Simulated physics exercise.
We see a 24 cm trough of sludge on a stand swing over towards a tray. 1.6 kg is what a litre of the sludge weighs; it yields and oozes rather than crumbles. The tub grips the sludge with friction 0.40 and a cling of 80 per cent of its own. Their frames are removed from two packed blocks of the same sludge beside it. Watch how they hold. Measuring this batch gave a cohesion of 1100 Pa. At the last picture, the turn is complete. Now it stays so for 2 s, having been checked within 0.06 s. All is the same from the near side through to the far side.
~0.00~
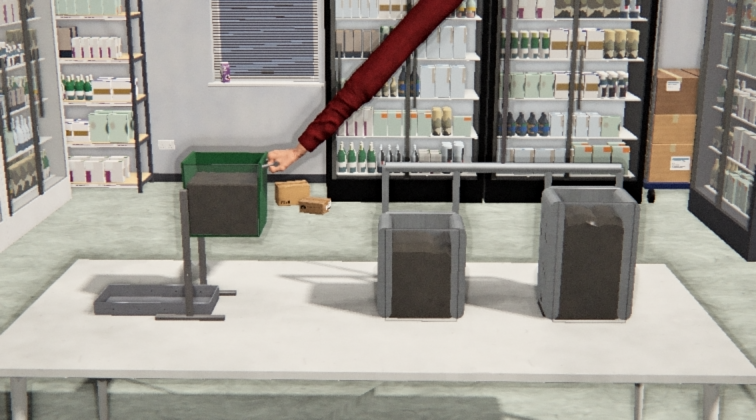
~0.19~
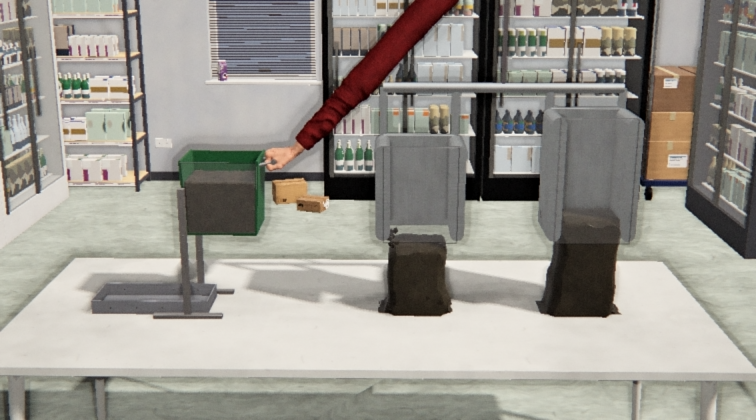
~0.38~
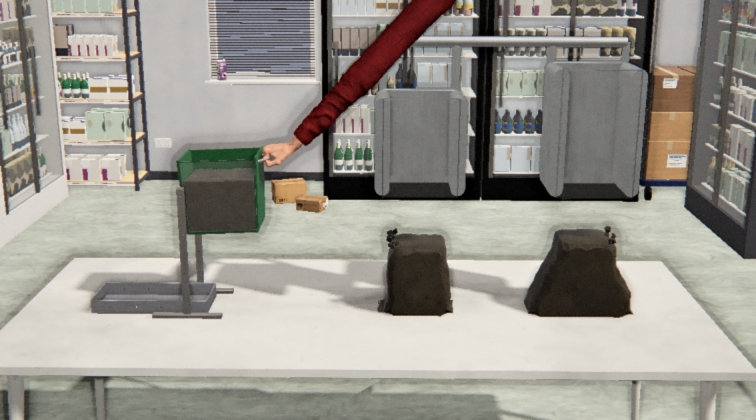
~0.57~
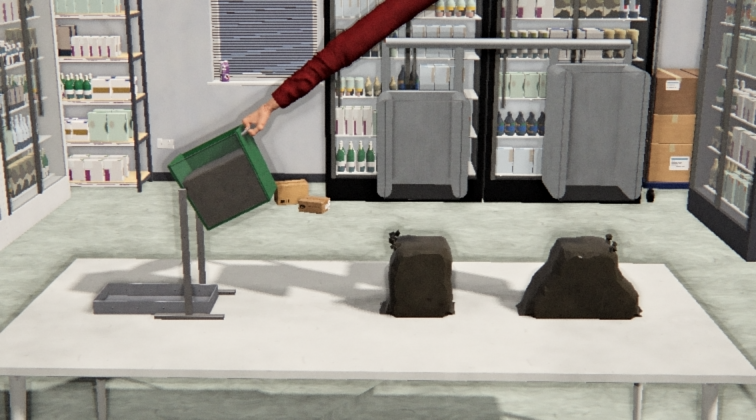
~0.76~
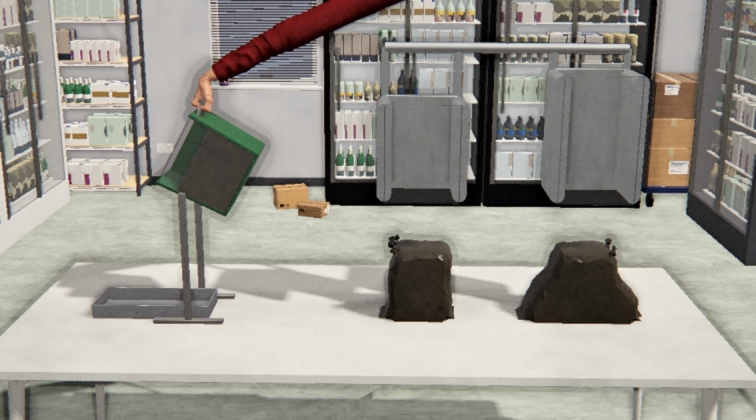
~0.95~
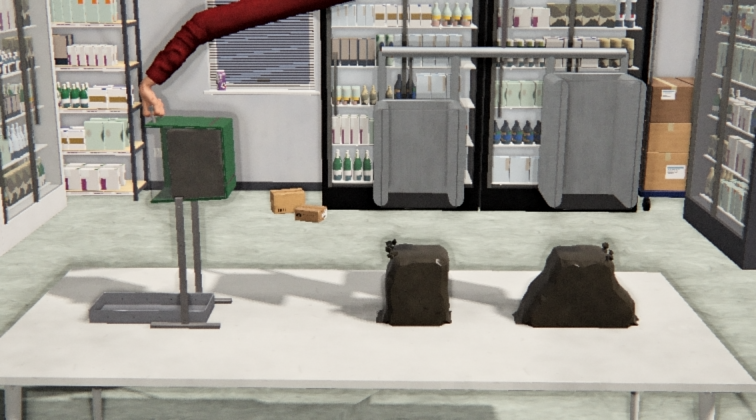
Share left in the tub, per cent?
100 per cent.
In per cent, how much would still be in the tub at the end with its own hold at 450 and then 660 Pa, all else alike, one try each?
Going in order, it's 45 % and then 55 %.
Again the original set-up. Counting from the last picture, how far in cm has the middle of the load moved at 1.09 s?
The change is near 2 cm.
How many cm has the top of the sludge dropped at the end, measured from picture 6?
3 cm.
After 1.09 s, the tub is at 91 degrees and holds 100 %.
After 1.26 s, the tub is at 91 degrees and holds 100 %.
After 1.43 s, the tub is at 91 degrees and holds 100 %.
After 1.60 s, the tub is at 91 degrees and holds 100 %.
After 2.95 s, at the end, the tub is at 91 degrees and holds 100 %.
